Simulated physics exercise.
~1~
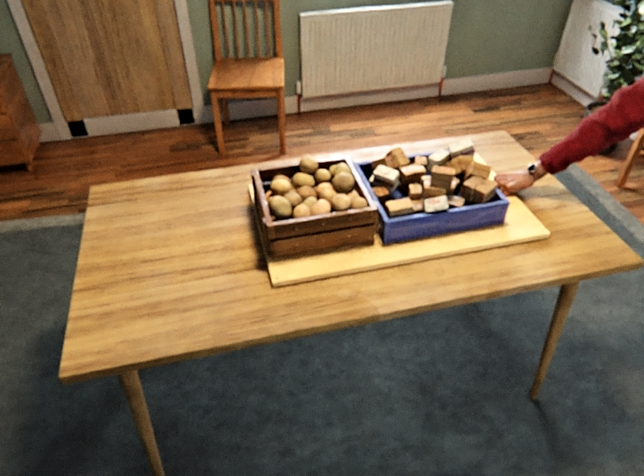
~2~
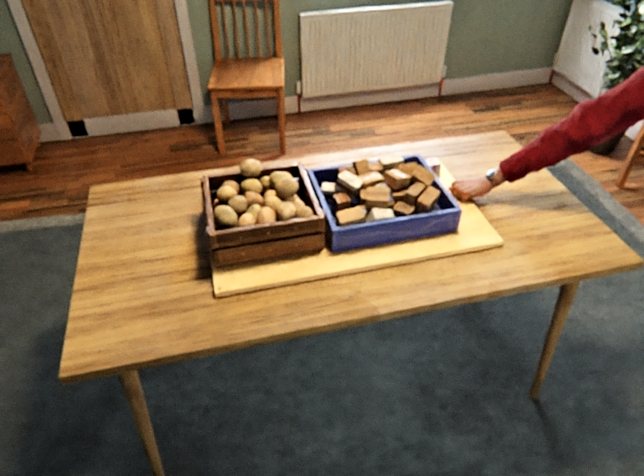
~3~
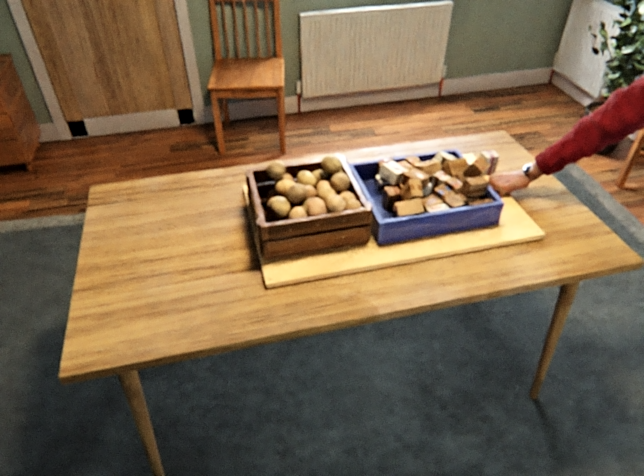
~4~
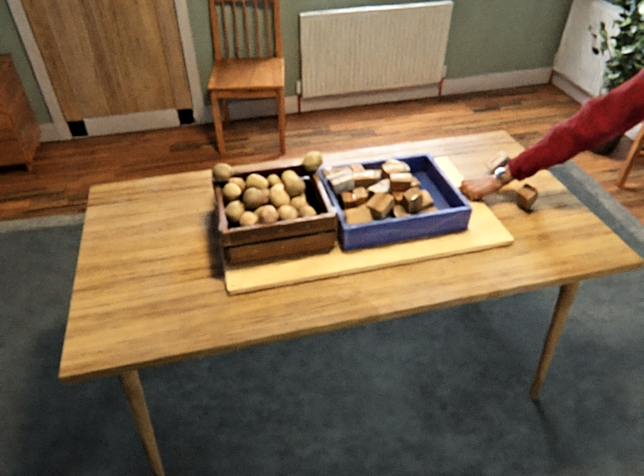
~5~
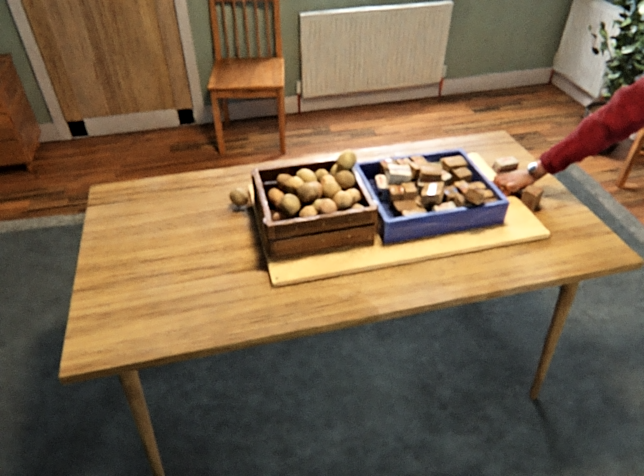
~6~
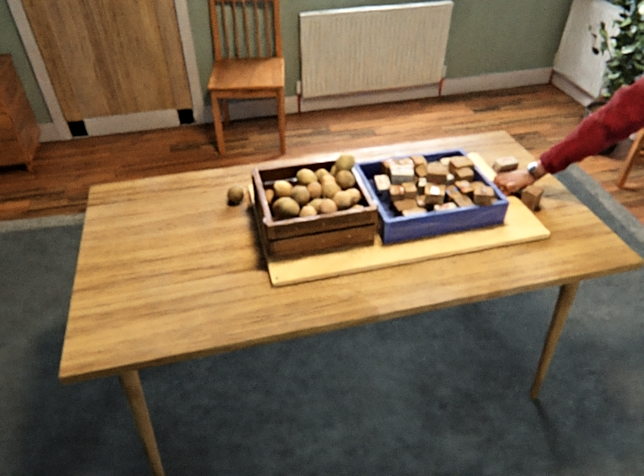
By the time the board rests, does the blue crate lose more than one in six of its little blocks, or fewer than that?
The blue crate loses fewer than one in six of its little blocks. Only two lie outside it on the table near the hand, and the rest stay in the crate.
